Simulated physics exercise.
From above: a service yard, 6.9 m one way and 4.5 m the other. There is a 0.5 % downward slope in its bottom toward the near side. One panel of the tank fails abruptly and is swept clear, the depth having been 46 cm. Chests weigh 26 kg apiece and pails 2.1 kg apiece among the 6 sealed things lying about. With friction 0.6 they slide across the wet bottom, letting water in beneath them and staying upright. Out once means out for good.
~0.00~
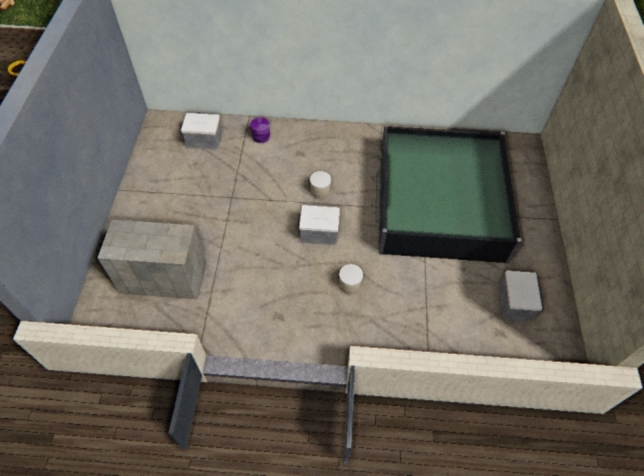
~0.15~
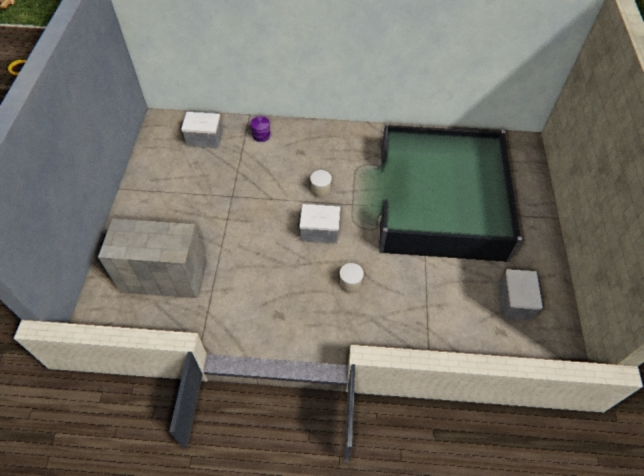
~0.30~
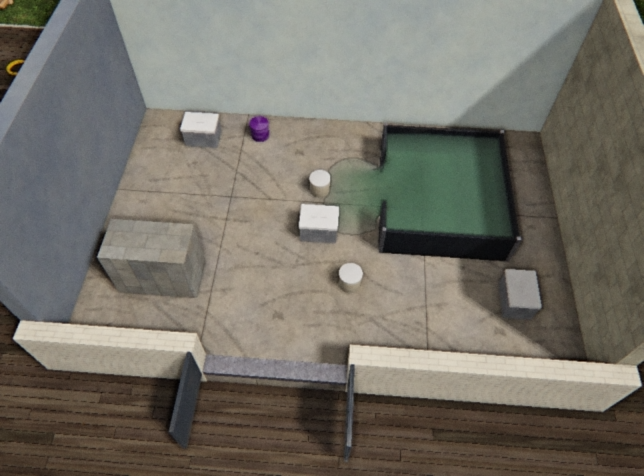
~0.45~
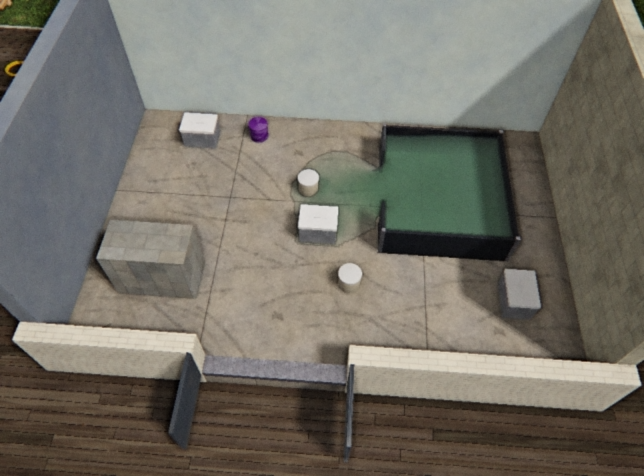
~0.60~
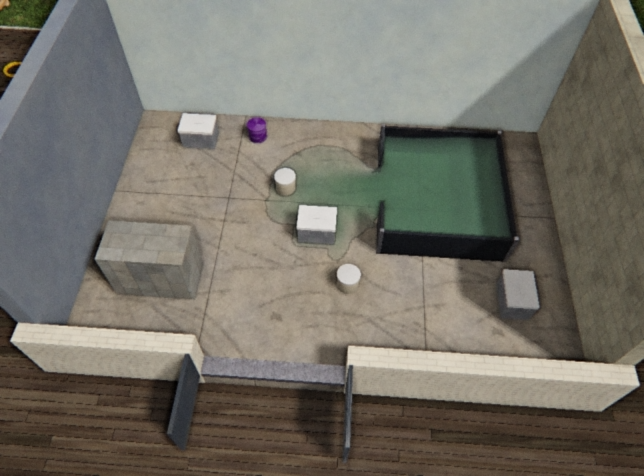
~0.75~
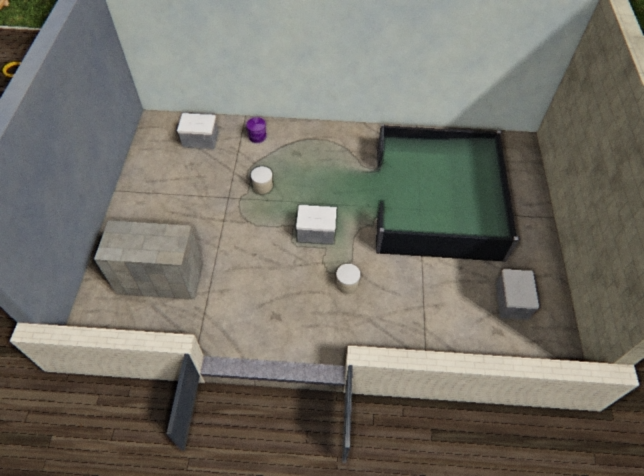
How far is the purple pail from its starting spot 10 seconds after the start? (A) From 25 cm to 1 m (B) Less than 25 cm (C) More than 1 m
More than 1 m.
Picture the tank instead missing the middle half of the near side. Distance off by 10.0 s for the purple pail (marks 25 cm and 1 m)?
What happens next is that the purple pail drifts partway.
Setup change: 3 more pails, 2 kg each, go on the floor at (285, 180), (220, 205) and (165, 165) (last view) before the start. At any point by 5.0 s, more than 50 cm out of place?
Going through them in the order asked, they come out clear of the mark, clear of the mark and clear of the mark.
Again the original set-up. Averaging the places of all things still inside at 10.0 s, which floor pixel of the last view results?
Near (284, 218).
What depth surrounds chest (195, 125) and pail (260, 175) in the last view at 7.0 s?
About 10 and 11 cm.
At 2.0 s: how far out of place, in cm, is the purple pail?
Displacement near 80 cm.
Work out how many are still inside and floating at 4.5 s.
3 of them.
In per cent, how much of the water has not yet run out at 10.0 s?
Roughly 92 percent.
After 2.0 s the purple pail is near (213, 105), 0.8 m from its start, afloat; 0 of 6 are out; 2 afloat.
After 4.5 s the purple pail is near (147, 126), 1.8 m from its start, afloat; 0 of 6 are out; 3 afloat.
After 7.0 s the purple pail is near (152, 144), 1.7 m from its start, afloat; 0 of 6 are out; 3 afloat.
After 10.0 s the purple pail is near (167, 140), 1.5 m from its start, afloat; 0 of 6 are out; 3 afloat.
